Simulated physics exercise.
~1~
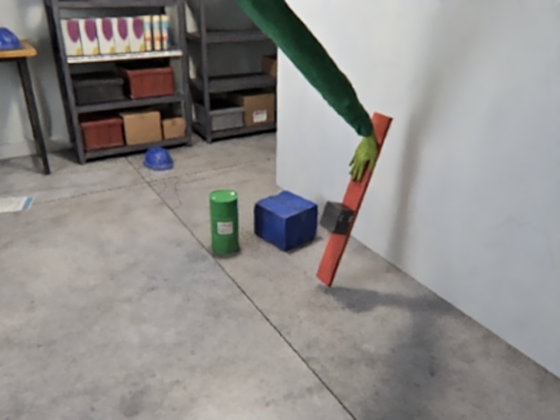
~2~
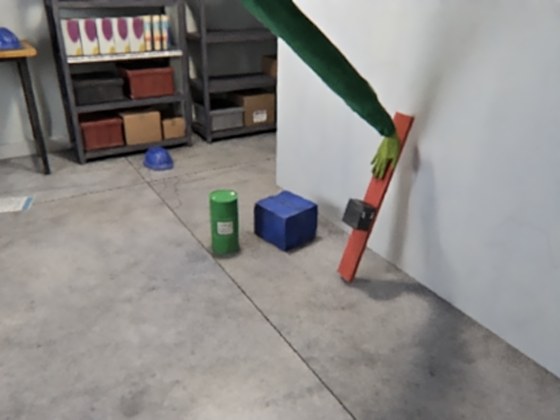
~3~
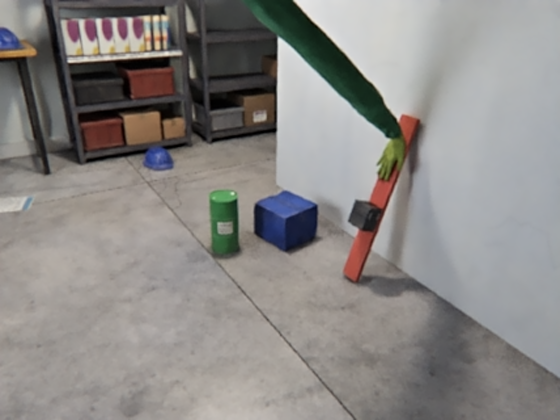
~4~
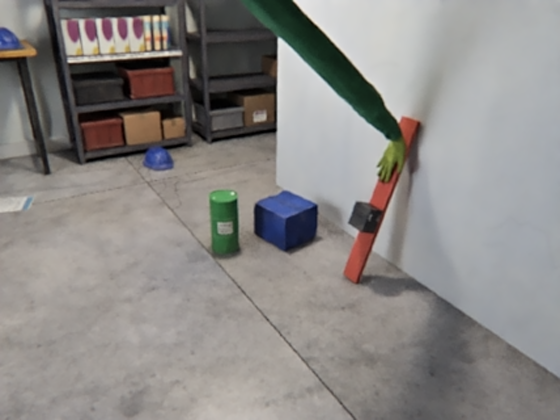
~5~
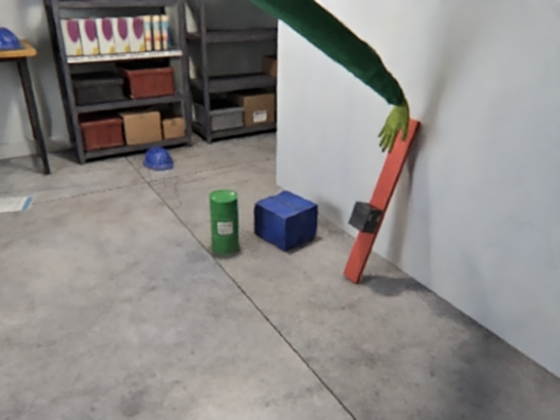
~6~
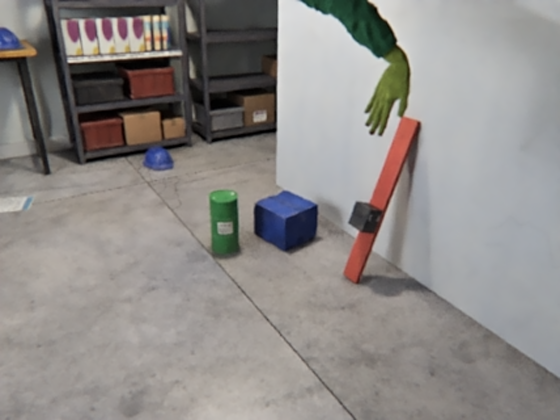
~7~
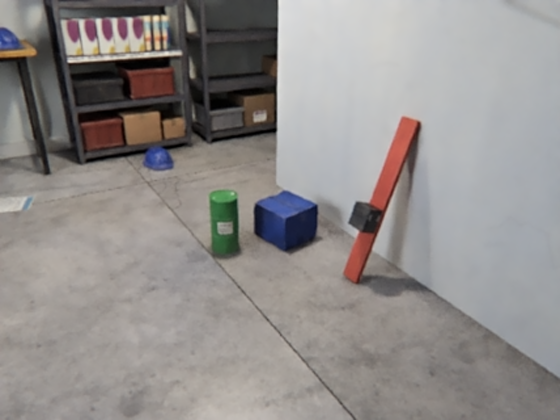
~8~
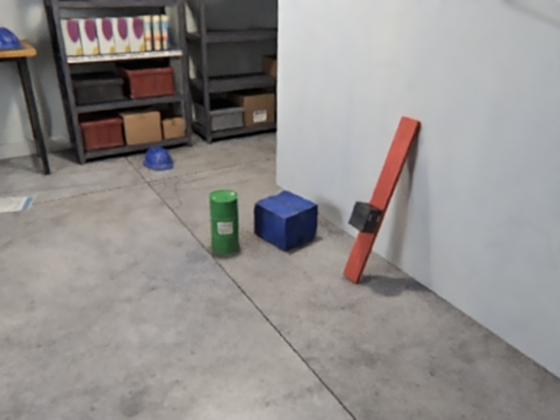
A green-sleeved arm in a yellow-green glove moved a red plank slightly to the right and leaned it against a pale wall, then let go and drew away, leaving the plank propped there beside a still blue box and green canister.
